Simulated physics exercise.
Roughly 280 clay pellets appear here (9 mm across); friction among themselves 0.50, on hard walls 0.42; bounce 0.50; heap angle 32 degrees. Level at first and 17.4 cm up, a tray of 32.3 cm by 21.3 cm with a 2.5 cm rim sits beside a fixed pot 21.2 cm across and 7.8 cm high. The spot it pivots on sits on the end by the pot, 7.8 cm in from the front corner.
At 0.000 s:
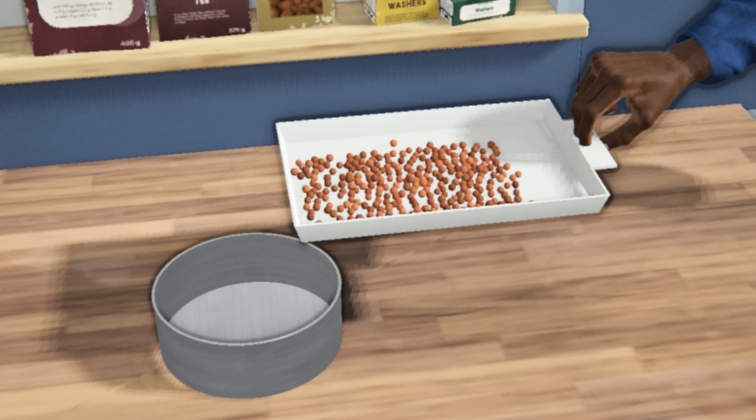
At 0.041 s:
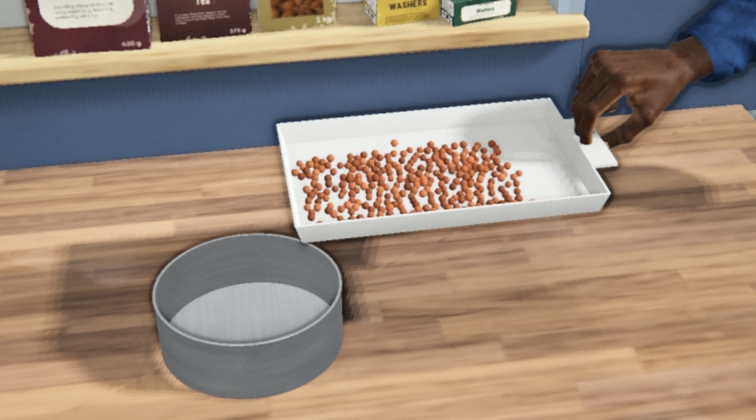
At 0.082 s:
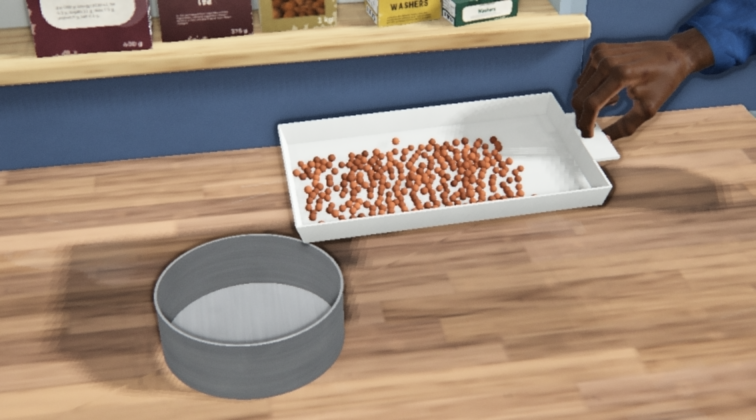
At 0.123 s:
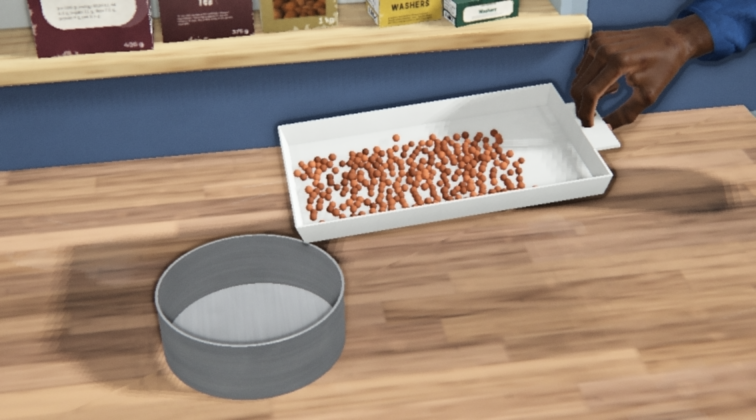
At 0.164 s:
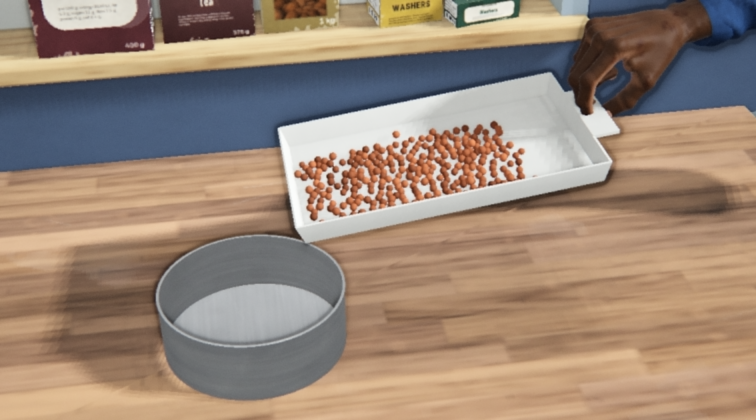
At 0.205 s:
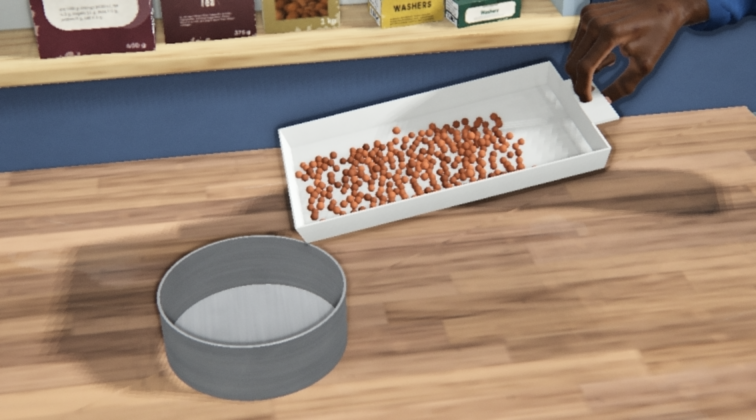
A hand slowly lifts the right end of a white tray holding small reddish-brown balls.
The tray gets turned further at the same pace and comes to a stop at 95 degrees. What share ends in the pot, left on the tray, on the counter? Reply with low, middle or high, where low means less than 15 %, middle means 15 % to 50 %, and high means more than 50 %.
My answer: Pot - high; tray - low; counter - middle.
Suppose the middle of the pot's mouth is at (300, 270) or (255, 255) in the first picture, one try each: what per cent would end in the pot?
In order, about 65 and about 90 per cent.
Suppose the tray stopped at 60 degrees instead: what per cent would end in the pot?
That comes out at some 0 per cent.
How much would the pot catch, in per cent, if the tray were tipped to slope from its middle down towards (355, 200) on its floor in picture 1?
That would be close to 95 per cent.
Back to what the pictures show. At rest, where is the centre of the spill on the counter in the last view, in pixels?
Around (237, 260).
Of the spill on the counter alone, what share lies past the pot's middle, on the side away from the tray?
60 per cent.
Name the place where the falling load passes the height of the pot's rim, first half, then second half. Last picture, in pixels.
Earlier half at about (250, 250), later half at about (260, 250) in pixels.
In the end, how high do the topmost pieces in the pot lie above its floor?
Roughly 2.0 cm.
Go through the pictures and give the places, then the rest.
The first picture shows tray tilt 0 degrees, front corners at (302, 222) and (600, 192); middle of the pieces at (407, 181); pot at (247, 285).
The second picture shows tray tilt 1 degrees, front corners at (302, 222) and (601, 191); middle of the pieces at (408, 181).
The third picture shows tray tilt 2 degrees, front corners at (303, 222) and (603, 184); middle of the pieces at (409, 178).
The fourth picture shows tray tilt 5 degrees, front corners at (303, 222) and (603, 173), lowest corner left back; middle of the pieces at (410, 175).
The fifth picture shows tray tilt 7 degrees, front corners at (302, 223) and (603, 160), lowest corner left back; middle of the pieces at (410, 170).
The sixth picture shows tray tilt 10 degrees, front corners at (302, 223) and (601, 147), lowest corner left back; middle of the pieces at (410, 166); pot at (252, 287). The tray's pace is about 70 degrees a second.
After 0.76 s, tilt 50 degrees; the tray holds 100 %, the pot 0 %.
After 1.14 s, tilt 77 degrees; the tray holds 95 %, the pot 0 %.
After 1.60 s, tilt 95 degrees; the tray holds 20 %, the pot 40 %.
By 2.7 s all is still; pot 60 %, tray 0 %, counter 40 %.
